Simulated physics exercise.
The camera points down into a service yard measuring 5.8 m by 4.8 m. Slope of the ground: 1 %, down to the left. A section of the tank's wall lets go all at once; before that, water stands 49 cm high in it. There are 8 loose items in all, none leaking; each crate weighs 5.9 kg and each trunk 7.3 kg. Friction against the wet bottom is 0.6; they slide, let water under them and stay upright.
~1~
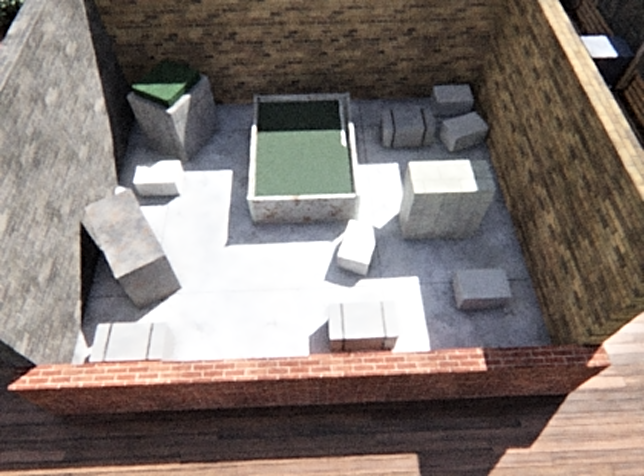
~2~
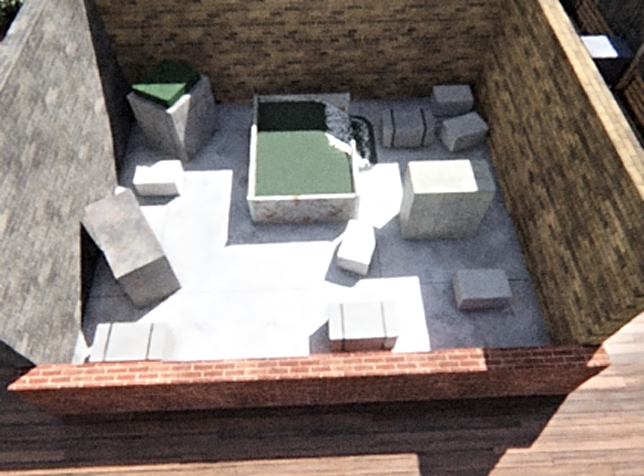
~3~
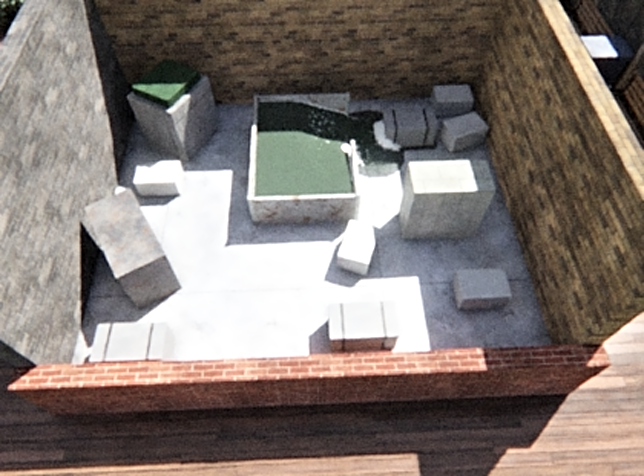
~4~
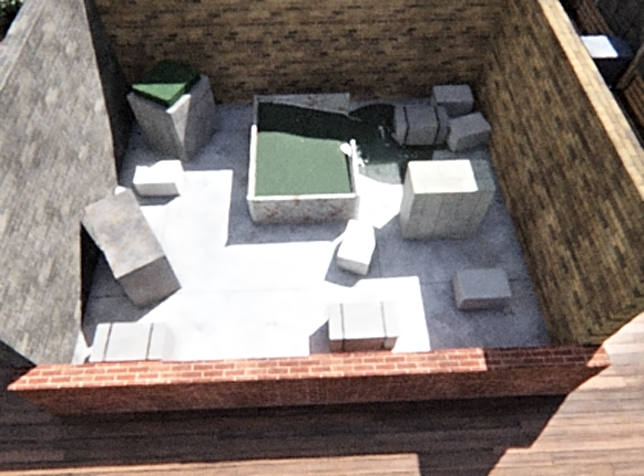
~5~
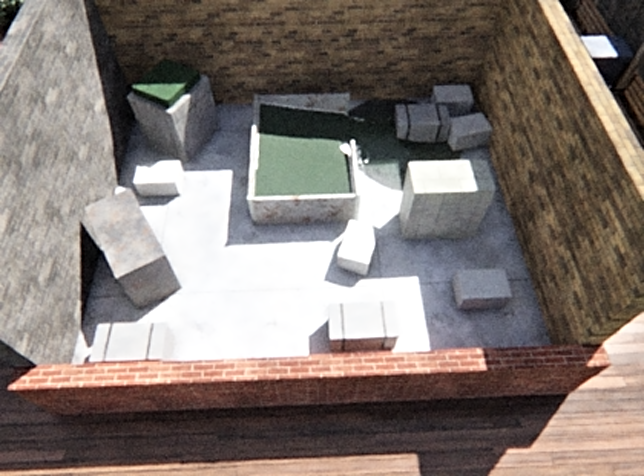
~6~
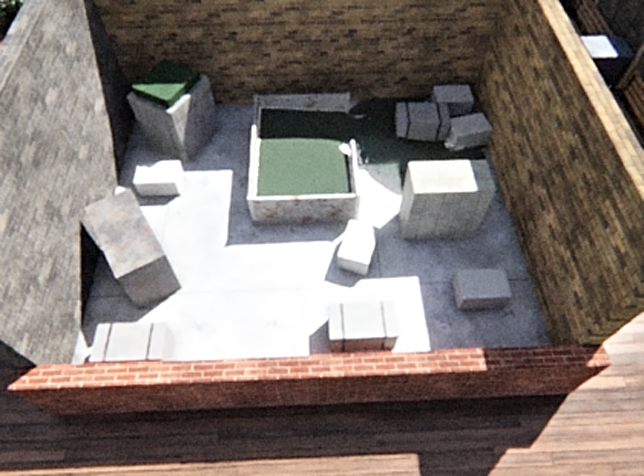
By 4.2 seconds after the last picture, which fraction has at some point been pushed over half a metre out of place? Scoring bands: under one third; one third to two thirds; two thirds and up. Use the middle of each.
My guess is it is going to land in the middle band.
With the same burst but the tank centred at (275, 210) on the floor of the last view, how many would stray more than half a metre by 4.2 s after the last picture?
In that case the number is 3.
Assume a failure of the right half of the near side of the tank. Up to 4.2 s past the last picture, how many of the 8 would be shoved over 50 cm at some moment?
Then 4 of them would.
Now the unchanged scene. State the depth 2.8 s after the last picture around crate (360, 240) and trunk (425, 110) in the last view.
Close to 0 and 16 centimetres.
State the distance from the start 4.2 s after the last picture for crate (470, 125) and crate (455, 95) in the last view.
120 cm, then 140 cm.
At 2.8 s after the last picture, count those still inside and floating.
By my count, 4.
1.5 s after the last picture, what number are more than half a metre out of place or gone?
I make it 1 by then.
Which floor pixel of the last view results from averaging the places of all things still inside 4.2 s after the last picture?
The centre sits near (347, 239).
Then, 0.4 s after the last picture 0 of 8 are over 50 cm from their spots; 2 afloat.
Then, 1.5 s after the last picture 1 of 8 are over 50 cm from their spots; 3 afloat.
Then, 2.8 s after the last picture 4 of 8 are over 50 cm from their spots; 4 afloat.
Then, 4.2 s after the last picture 5 of 8 are over 50 cm from their spots, and 5 have been at some point; 4 afloat.
